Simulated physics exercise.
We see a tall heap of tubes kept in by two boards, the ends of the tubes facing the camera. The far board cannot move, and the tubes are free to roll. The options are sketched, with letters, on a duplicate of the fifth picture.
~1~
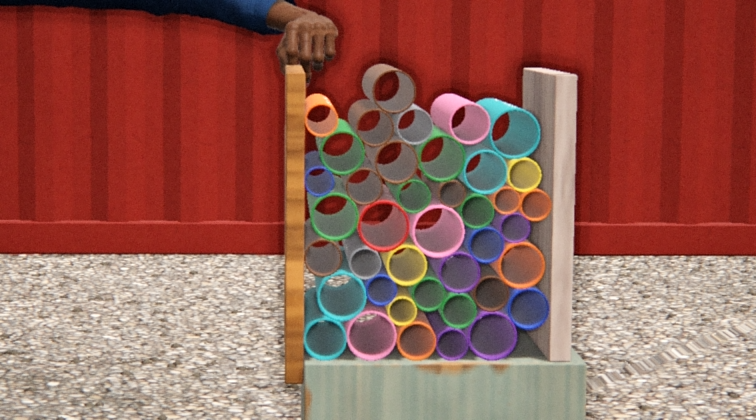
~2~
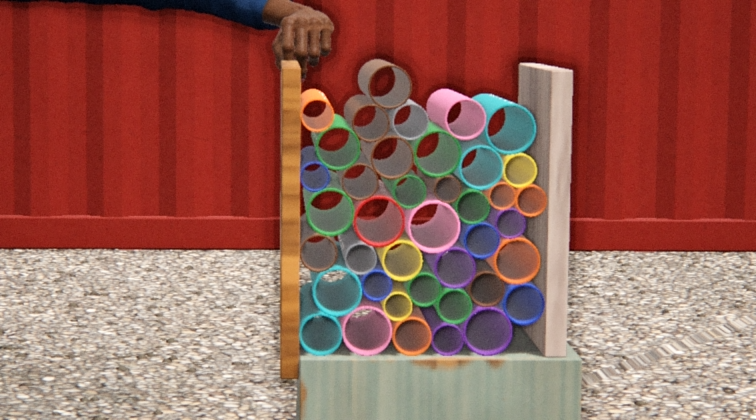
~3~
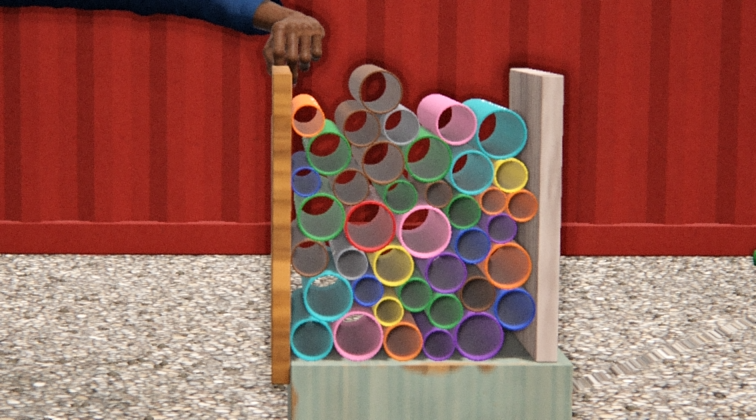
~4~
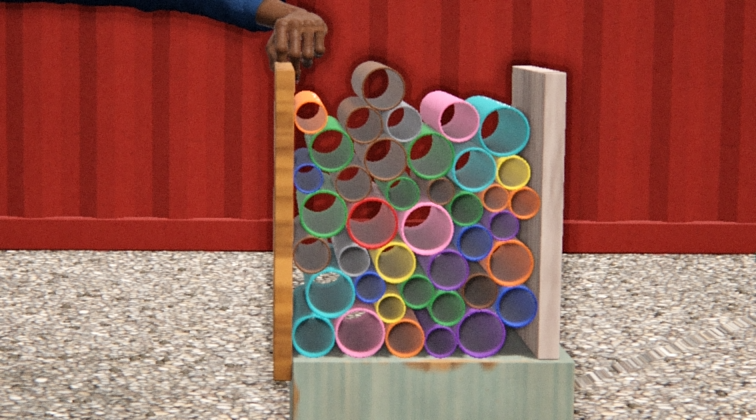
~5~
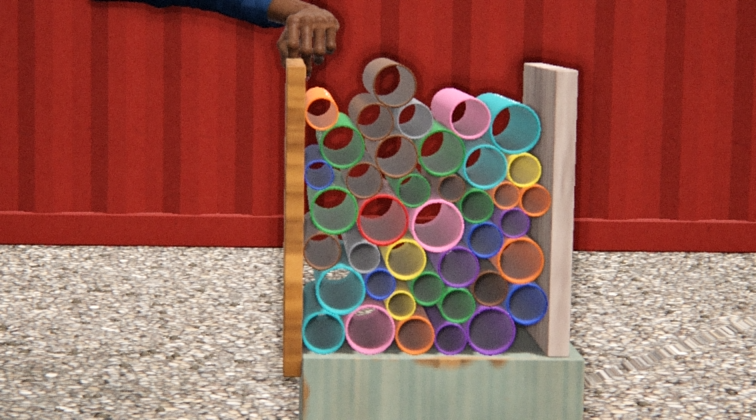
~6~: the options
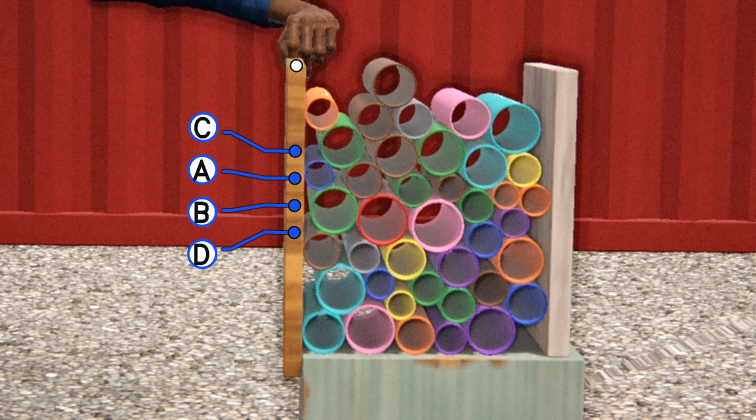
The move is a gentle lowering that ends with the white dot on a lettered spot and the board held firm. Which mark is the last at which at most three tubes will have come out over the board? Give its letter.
The answer is mark A.
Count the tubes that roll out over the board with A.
With A, one.
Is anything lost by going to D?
Yes.
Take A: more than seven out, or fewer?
It loses fewer than seven.
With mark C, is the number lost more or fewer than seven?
Fewer than seven.
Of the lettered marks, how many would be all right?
The number is two.
On the marked copy, A at (295, 178); B at (295, 206); C at (295, 151); D at (294, 233); the white dot at (296, 65).
With A. Early on, top of the board (305, 119).
Further on, top of the board (304, 178).
At the end, top of the board (304, 178), one out over the board.
As for the rest, B more than three out over the board; C none out over the board; D more than three out over the board.
